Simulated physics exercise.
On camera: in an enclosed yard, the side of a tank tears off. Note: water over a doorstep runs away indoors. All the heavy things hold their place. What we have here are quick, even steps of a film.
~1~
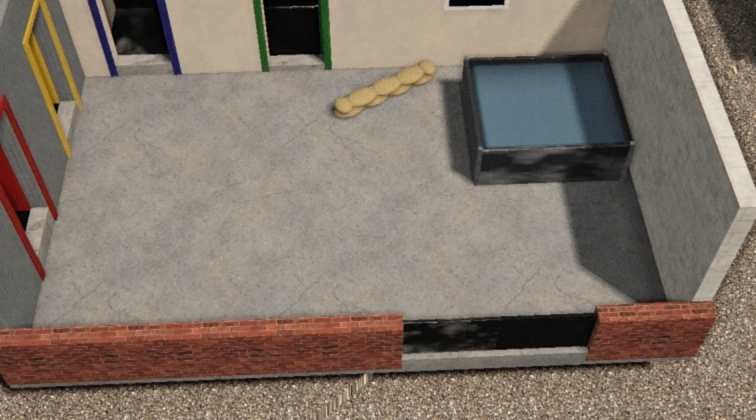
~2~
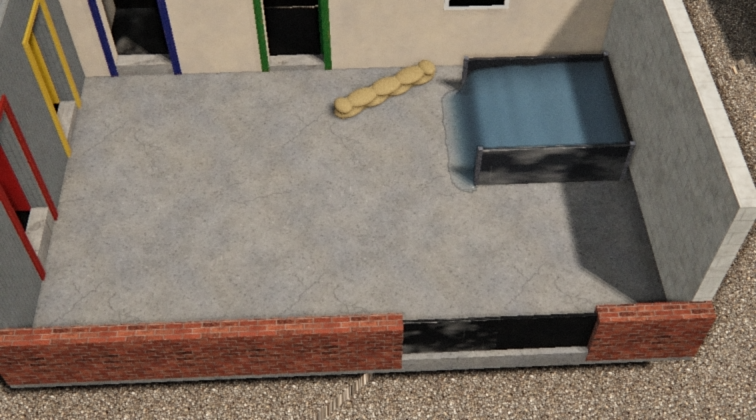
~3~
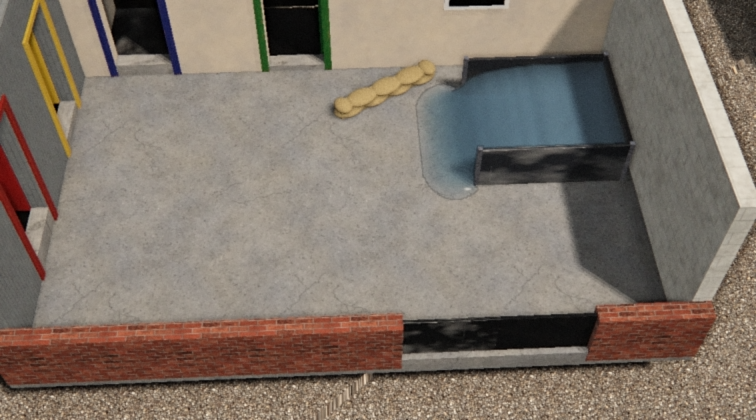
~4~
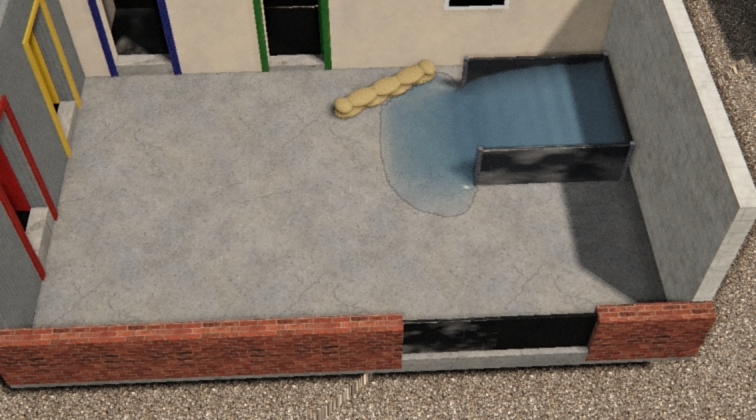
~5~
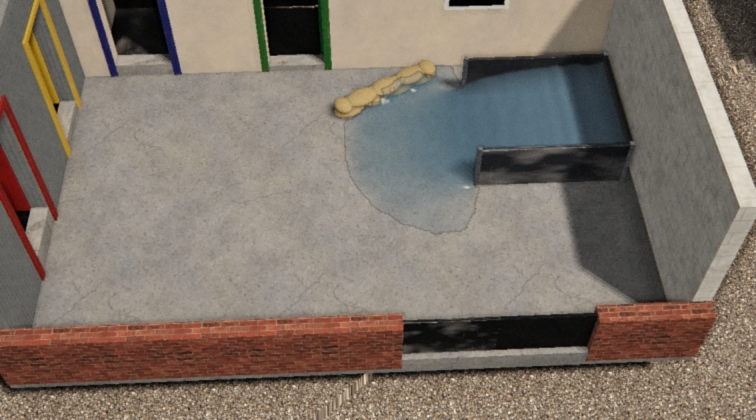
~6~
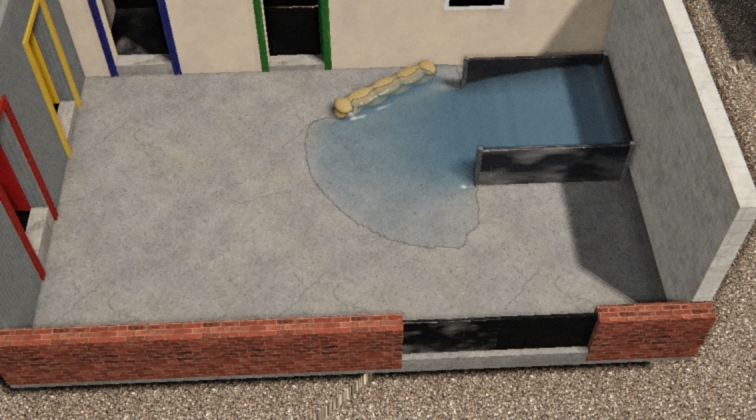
In this clip, the left side of an open tank in an enclosed yard gives way, and blue water pours out and fans leftward and forward across the grey floor, running along a row of tan sandbags.
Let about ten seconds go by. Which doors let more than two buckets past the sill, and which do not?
Here is the split: The green door keeps it to two or fewer; the yellow door keeps it to two or fewer; the blue door keeps it to two or fewer; the red door keeps it to two or fewer.
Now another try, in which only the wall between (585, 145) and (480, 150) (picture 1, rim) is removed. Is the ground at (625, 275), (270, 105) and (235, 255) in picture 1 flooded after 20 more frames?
Point by point: Swamped, untouched and swamped.
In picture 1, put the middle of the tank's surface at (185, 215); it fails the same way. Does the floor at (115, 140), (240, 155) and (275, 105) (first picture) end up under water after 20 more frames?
First spot swamped, second bare, third swamped.
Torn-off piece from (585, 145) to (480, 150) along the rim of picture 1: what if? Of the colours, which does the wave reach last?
Answer: The green-painted one.
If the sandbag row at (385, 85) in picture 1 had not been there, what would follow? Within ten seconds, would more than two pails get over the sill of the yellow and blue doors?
Outcome: The yellow overshoots; the blue stays short.
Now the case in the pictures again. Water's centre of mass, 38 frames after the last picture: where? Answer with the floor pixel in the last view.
Roughly at (263, 202).
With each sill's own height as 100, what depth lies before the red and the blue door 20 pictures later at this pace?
Approx. 60 % then 30 %.
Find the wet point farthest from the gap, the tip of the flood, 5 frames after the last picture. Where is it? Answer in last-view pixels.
At roughly (151, 172).
A moment on, water covers 35 % of the floor; the green door not reached, the yellow door not reached, the blue door not reached, the red door not reached.
Next, water covers 60 % of the floor; the green door not reached, the yellow door wet at the sill, nothing in, the blue door not reached, the red door not reached.
Then, water covers 75 % of the floor; the green door wet at the sill, nothing in, the yellow door wet at the sill, nothing in, the blue door wet at the sill, nothing in, the red door wet at the sill, nothing in.
Later, water covers 75 % of the floor; the green door wet at the sill, nothing in, the yellow door wet at the sill, nothing in, the blue door wet at the sill, nothing in, the red door wet at the sill, nothing in.
In the end, water covers 95 % of the floor; the green door wet at the sill, nothing in, the yellow door wet at the sill, nothing in, the blue door wet at the sill, nothing in, the red door wet at the sill, nothing in.
